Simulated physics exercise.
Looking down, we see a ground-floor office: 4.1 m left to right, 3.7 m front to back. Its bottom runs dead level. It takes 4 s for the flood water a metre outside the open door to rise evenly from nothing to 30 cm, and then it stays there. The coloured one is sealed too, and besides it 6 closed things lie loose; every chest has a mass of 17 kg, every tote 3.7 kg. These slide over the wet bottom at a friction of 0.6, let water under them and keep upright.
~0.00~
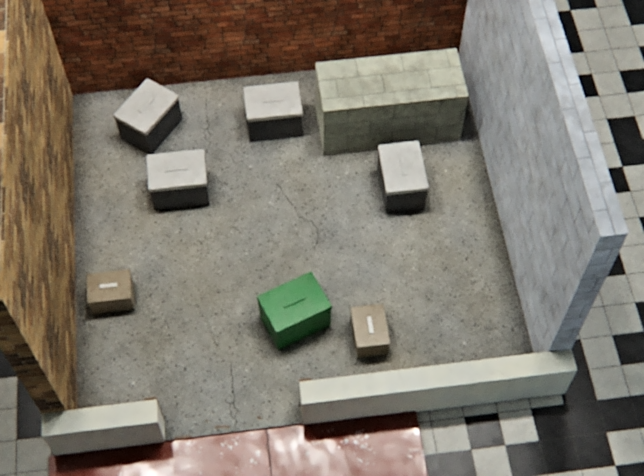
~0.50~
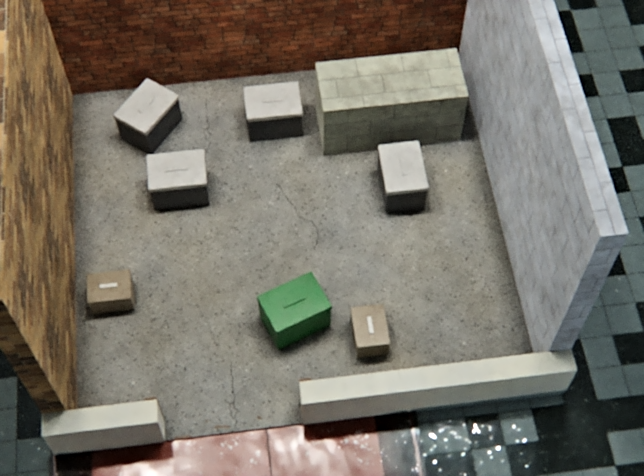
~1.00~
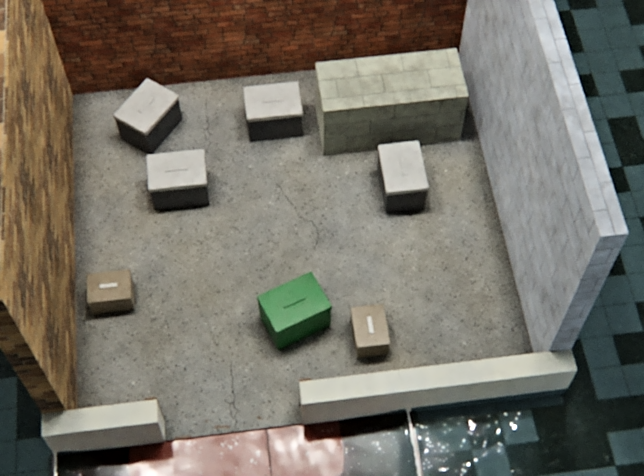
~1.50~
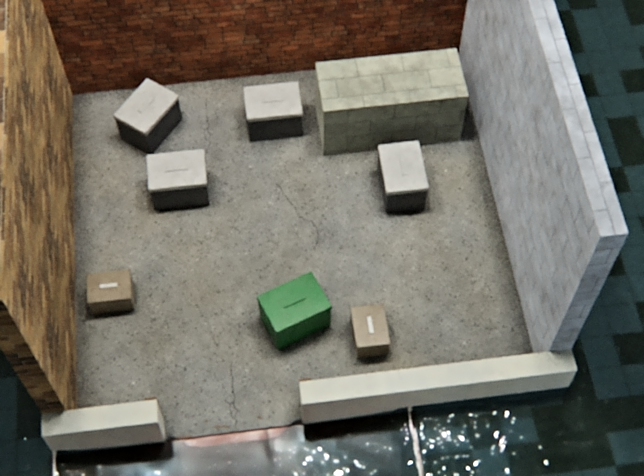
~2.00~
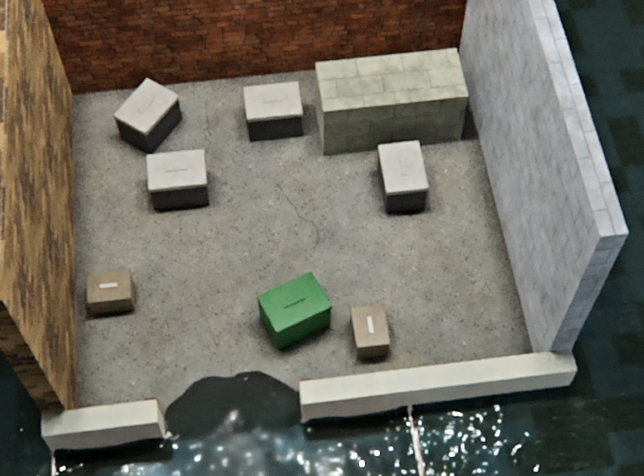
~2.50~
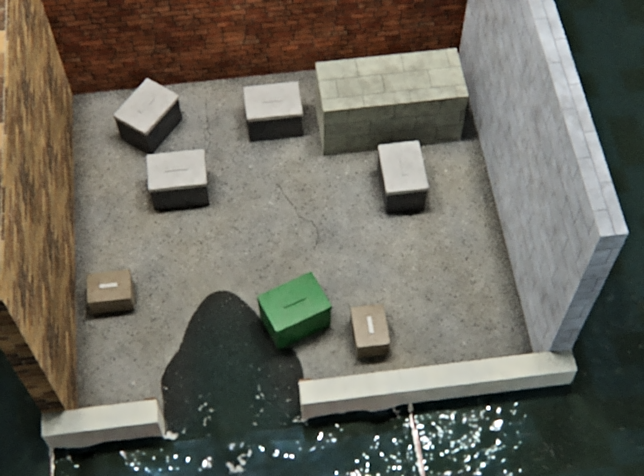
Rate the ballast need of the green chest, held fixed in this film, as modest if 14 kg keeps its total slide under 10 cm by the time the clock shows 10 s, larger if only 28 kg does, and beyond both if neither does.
Ballast need: Beyond both.
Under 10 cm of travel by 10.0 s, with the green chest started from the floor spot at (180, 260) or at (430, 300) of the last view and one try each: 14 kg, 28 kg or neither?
The first time both options come up short; the second time the greater option is needed.
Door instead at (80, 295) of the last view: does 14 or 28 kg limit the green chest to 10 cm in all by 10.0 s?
Then no option works.
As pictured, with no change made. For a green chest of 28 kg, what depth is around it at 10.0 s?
About 12 cm.
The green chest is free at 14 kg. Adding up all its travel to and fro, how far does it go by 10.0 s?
Total path: Roughly 350 cm.
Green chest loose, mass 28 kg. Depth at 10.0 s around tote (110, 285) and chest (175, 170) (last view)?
Close to 24 and 19 centimetres.
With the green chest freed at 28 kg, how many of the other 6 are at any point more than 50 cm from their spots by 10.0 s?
That makes 6.
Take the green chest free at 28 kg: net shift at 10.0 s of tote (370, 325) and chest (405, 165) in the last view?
They've ended up 5 cm and 80 cm away, in that order.
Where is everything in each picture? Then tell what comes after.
In the first picture, the green chest at (294, 301), on the bottom; 0.0 m2 under water; 0 of 7 have shifted.
In the second picture, the green chest at (294, 301), on the bottom; water covers 0.0 m2; 0 of 7 have shifted.
In the third picture, the green chest at (294, 301) rests on the ground; water covers 0.0 m2; 0 of 7 have shifted.
In the fourth picture, the green chest at (294, 301) rests on the ground; 0.0 m2 under water; 0 of 7 have shifted.
In the fifth picture, the green chest at (294, 301) rests on the ground; water covers 0.3 m2; 0 of 7 have shifted.
In the sixth picture, the green chest at (294, 301) rests on the ground; water covers 1.0 m2; 0 of 7 have shifted.
After 3.5 s the green chest would be 14 cm from its start with 14 kg and 0 cm from its start with 28 kg; 6 cm of water round it then.
After 4.5 s the green chest would be 80 cm from its start with 14 kg and 18 cm from its start with 28 kg; 7 cm of water round it then.
After 7.0 s the green chest would be 177 cm from its start with 14 kg and 96 cm from its start with 28 kg; 7 cm of water round it then.
After 10.0 s the green chest would be 191 cm from its start with 14 kg and 147 cm from its start with 28 kg; 12 cm of water round it then.
